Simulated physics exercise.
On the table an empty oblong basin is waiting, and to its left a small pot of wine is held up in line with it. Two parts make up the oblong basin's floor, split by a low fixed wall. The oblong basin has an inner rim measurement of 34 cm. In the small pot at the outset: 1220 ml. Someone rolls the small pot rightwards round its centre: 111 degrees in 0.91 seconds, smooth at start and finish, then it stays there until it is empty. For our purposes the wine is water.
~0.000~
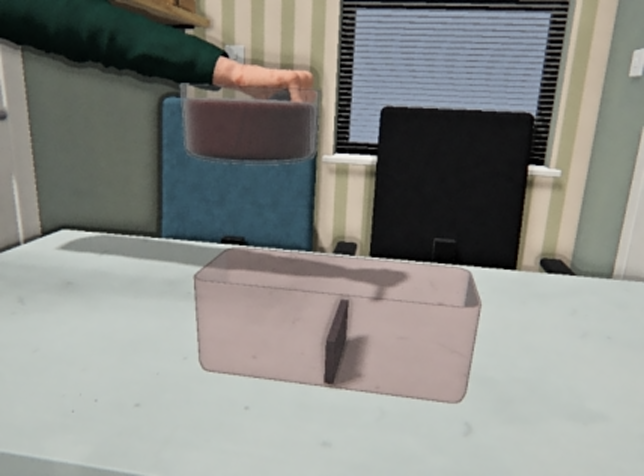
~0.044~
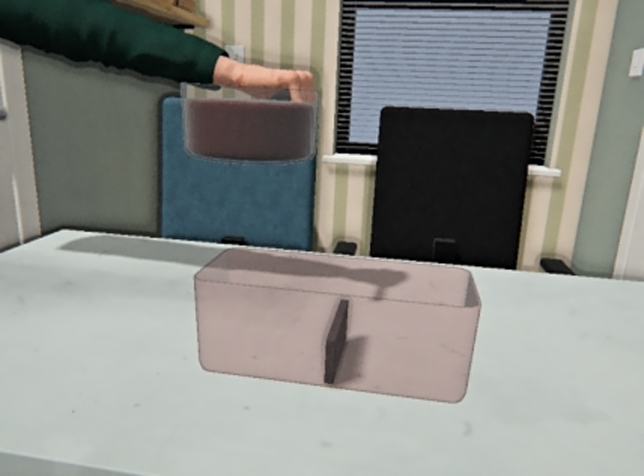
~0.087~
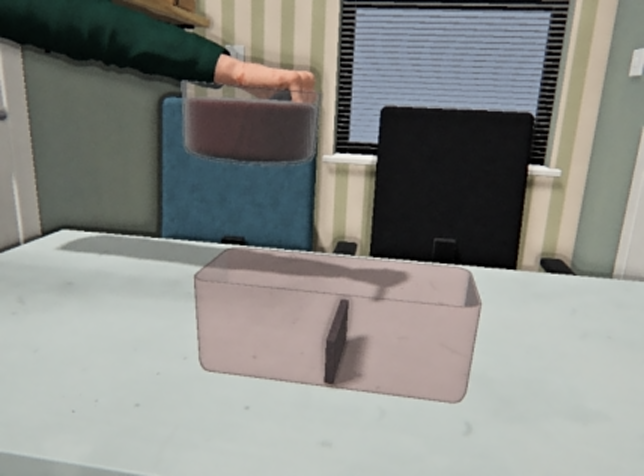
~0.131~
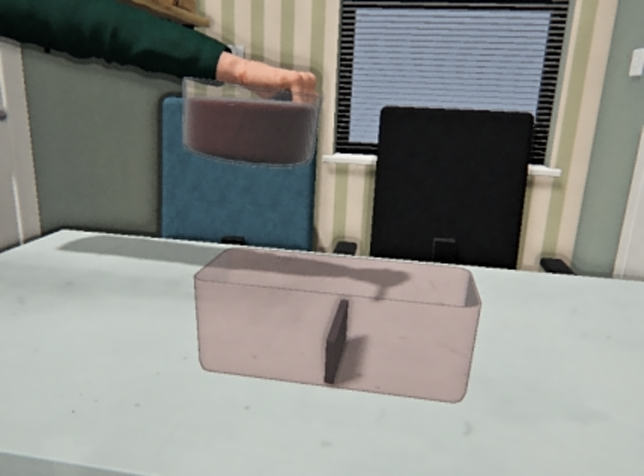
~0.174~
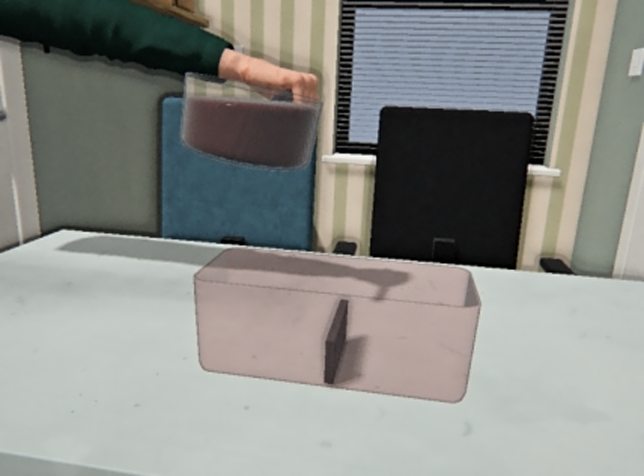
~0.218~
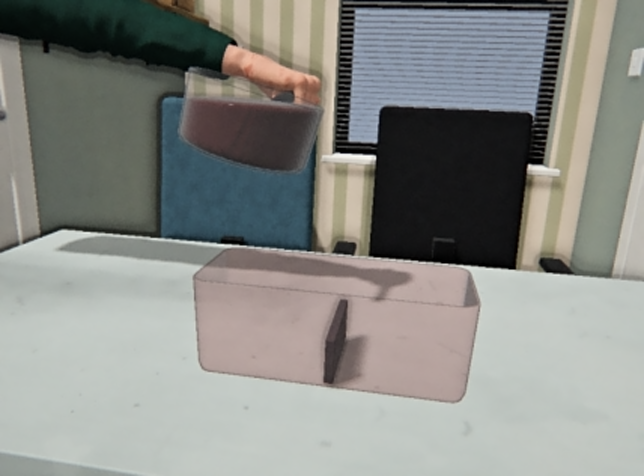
A hand slightly tilts a small clear pot of dark liquid rightwards above an empty divided basin.
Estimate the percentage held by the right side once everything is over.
I would say 68 per cent.
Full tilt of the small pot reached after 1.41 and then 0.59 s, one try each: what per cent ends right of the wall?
75 and 50 %.
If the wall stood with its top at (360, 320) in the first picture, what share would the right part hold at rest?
Roughly 45 %.
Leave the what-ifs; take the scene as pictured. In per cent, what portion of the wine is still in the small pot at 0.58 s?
I'd put it near 46 percent.
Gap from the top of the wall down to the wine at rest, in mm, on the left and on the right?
About 42 mm on the left, about 20 mm on the right.
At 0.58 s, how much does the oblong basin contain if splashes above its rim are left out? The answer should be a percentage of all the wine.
Near 10 in a hundred.
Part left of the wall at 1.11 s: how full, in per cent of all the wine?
Around 28 in a hundred.
By 0.58 s the tilt is 78° and 47 per cent is still to pour, 1 is left of the wall and 10 right of it.
By 0.84 s the tilt is 109° and 7 per cent is still to pour, 13 is left of the wall and 68 right of it.
By 1.11 s the tilt is 111° and 0 per cent is still to pour, 29 is left of the wall and 68 right of it.
By 1.41 s the tilt is 111° and 0 per cent is still to pour, 30 is left of the wall and 68 right of it.
At rest 30 per cent lies left of the wall, 68 right of it and 2 outside.
